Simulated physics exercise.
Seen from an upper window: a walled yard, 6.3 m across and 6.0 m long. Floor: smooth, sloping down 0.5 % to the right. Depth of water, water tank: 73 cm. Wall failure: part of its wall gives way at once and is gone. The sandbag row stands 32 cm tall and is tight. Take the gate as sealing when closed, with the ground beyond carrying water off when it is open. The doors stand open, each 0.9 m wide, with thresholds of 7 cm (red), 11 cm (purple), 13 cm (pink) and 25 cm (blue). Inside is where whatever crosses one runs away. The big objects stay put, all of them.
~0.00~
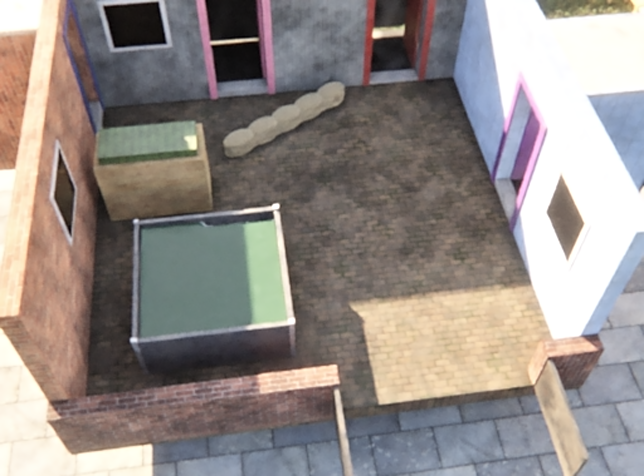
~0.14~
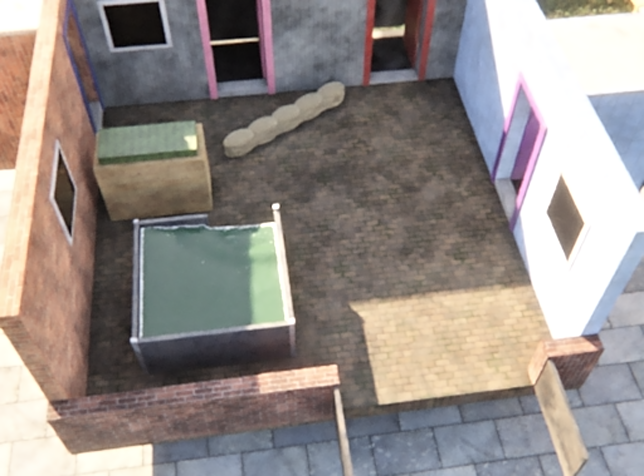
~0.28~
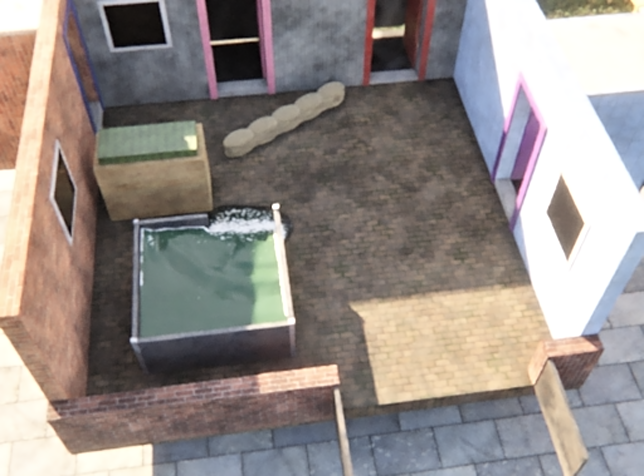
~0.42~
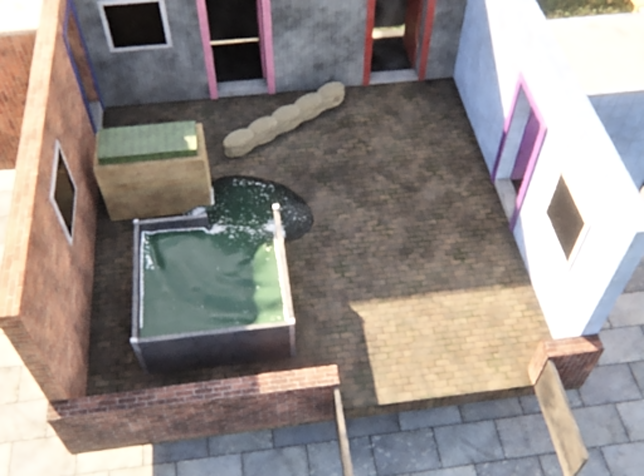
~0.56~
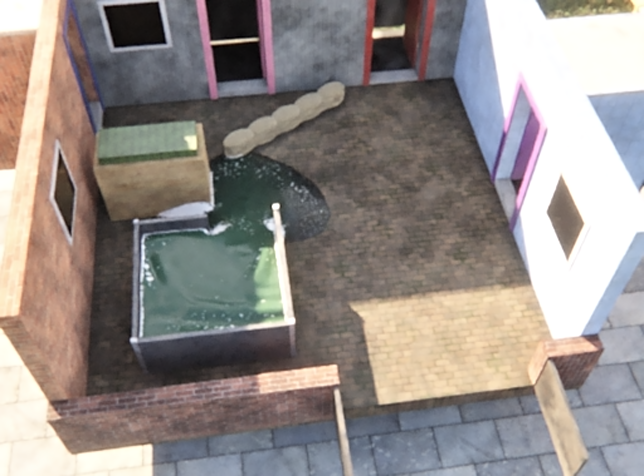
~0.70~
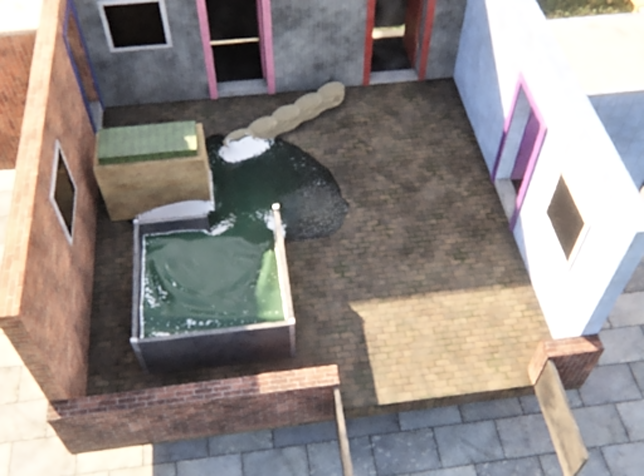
Green water in a square tank in a walled yard starts to sag along its far edge as part of the back wall vanishes. It pours through the gap, foaming, and spreads over the brick paving in a dark, rounded pool. The pool widens rightward and backward, reaching the pale sandbags, where white froth appears.
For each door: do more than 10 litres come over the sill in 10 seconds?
In the end at the red door the inflow will be out of bounds; at the purple door the inflow will be within bounds; at the pink door the inflow will be within bounds; at the blue door the inflow will be within bounds.
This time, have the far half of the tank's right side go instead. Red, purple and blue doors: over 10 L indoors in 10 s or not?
Then red exceeds it, purple exceeds it, blue does not exceed it.
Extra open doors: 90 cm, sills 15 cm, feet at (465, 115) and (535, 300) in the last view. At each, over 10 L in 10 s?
The first doorway goes beyond and the second stays inside.
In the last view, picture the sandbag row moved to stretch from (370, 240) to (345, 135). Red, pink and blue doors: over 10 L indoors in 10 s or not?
In that case red gets more than allowed, pink gets more than allowed, blue gets no more than allowed.
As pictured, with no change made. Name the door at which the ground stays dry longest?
It would be the purple one.
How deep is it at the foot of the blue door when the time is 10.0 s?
About 8.0 cm.
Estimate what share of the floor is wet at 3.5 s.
Roughly 55 percent.
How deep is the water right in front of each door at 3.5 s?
In cm: Red 15, purple 5, pink 6, blue 16.
After 1.4 s water covers 25 % of the floor and is deepest (42 cm) near (234, 162); red door not reached, purple door not reached, pink door not reached, blue door not reached.
After 2.2 s water covers 45 % of the floor and is deepest (38 cm) near (234, 162); red door 14 cm at the sill, 12 L in, purple door not reached, pink door 8 cm at the sill, 0 L in, blue door 15 cm at the sill, 0 L in.
After 3.5 s water covers 55 % of the floor and is deepest (26 cm) near (234, 162); red door 15 cm at the sill, 52 L in, purple door 5 cm at the sill, 0 L in, pink door 6 cm at the sill, 0 L in, blue door 16 cm at the sill, 2 L in.
After 6.0 s water covers 80 % of the floor and is deepest (18 cm) near (449, 91); red door 13 cm at the sill, 141 L in, purple door 7 cm at the sill, 0 L in, pink door 5 cm at the sill, 0 L in, blue door 9 cm at the sill, 2 L in.
After 10.0 s water covers 95 % of the floor and is deepest (10 cm) near (473, 155); red door 8 cm at the sill, 177 L in, purple door 7 cm at the sill, 0 L in, pink door 8 cm at the sill, 0 L in, blue door 8 cm at the sill, 2 L in.
